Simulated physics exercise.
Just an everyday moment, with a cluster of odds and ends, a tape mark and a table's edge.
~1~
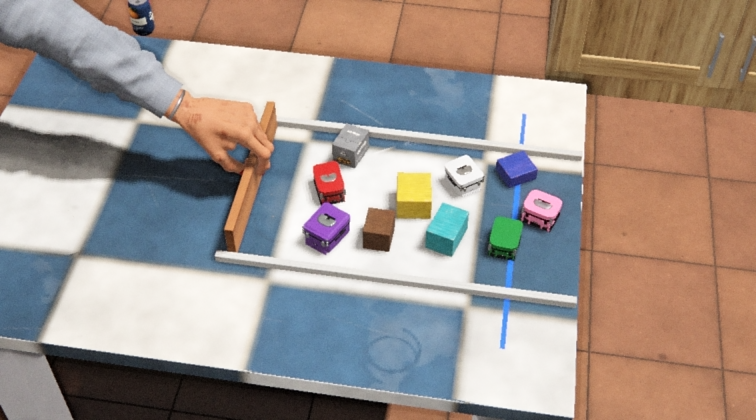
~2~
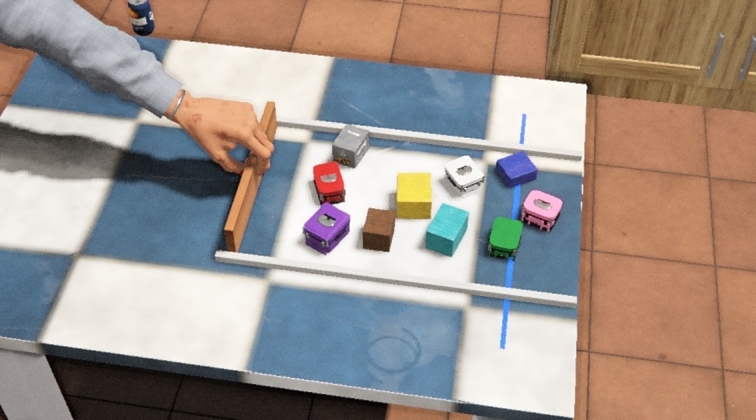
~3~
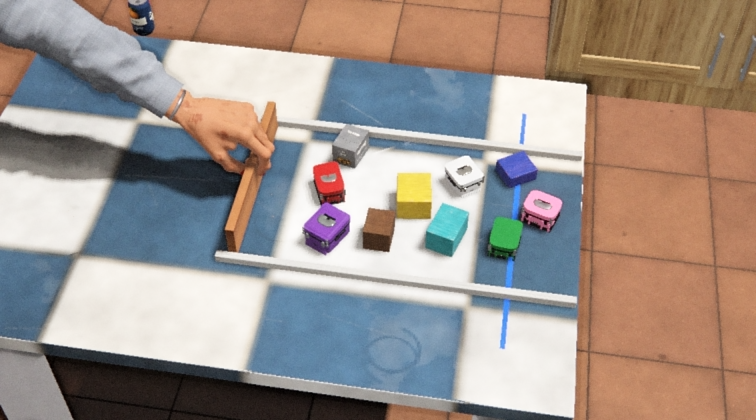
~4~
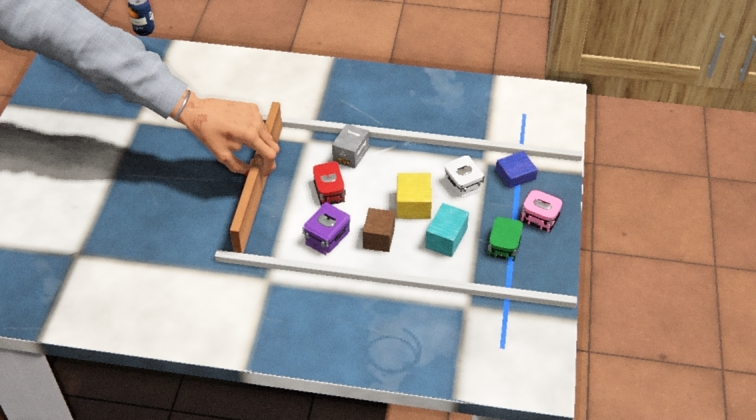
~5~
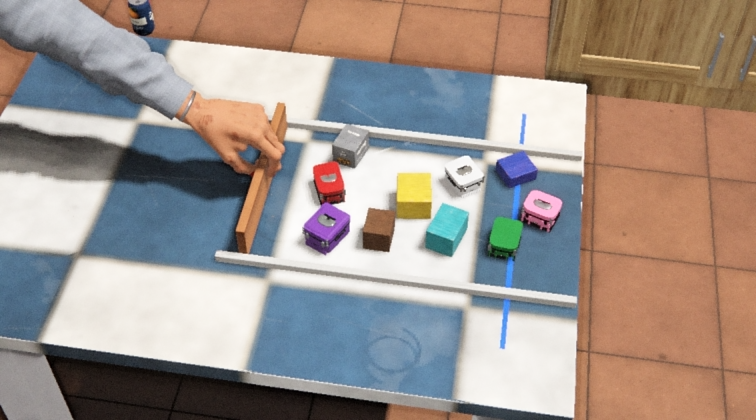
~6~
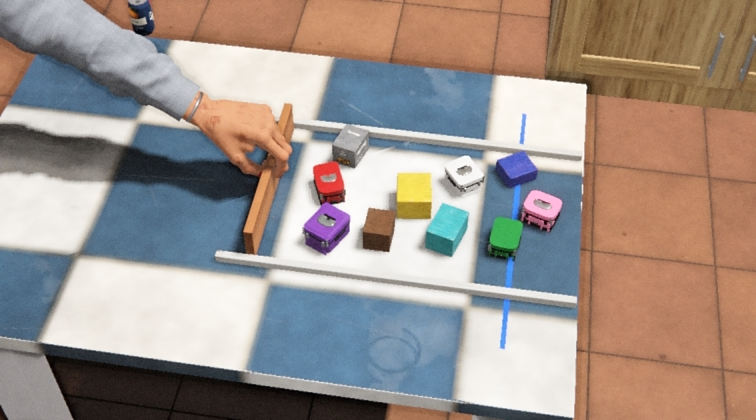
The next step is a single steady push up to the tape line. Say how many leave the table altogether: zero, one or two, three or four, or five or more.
After the sweep, the pieces gone from the top come to three or four, as it turns out.
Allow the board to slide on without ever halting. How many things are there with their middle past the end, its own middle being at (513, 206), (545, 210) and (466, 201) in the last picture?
Going through the three places, I get 3, 7 and 0.
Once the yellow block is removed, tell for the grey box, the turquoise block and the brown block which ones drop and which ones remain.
Grey box: Still there. Turquoise block: Over the edge. Brown block: Still there.
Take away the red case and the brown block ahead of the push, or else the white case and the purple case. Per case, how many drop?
1 for the first case, 2 for the second.
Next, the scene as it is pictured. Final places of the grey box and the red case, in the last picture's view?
The grey box comes to rest at (533, 164), and the red case comes to rest at (528, 211).
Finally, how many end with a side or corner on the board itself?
3.
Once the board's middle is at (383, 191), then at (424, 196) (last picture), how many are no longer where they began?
So 6, and at the other place 8.
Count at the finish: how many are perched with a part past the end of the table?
Answer: 0.
Soon after, none off yet; pink case at rest near (542, 211); blue block at rest near (516, 169); green case at rest near (505, 239).
In the end, the number that fall off is three or four; gone, turquoise block, green case and pink case.
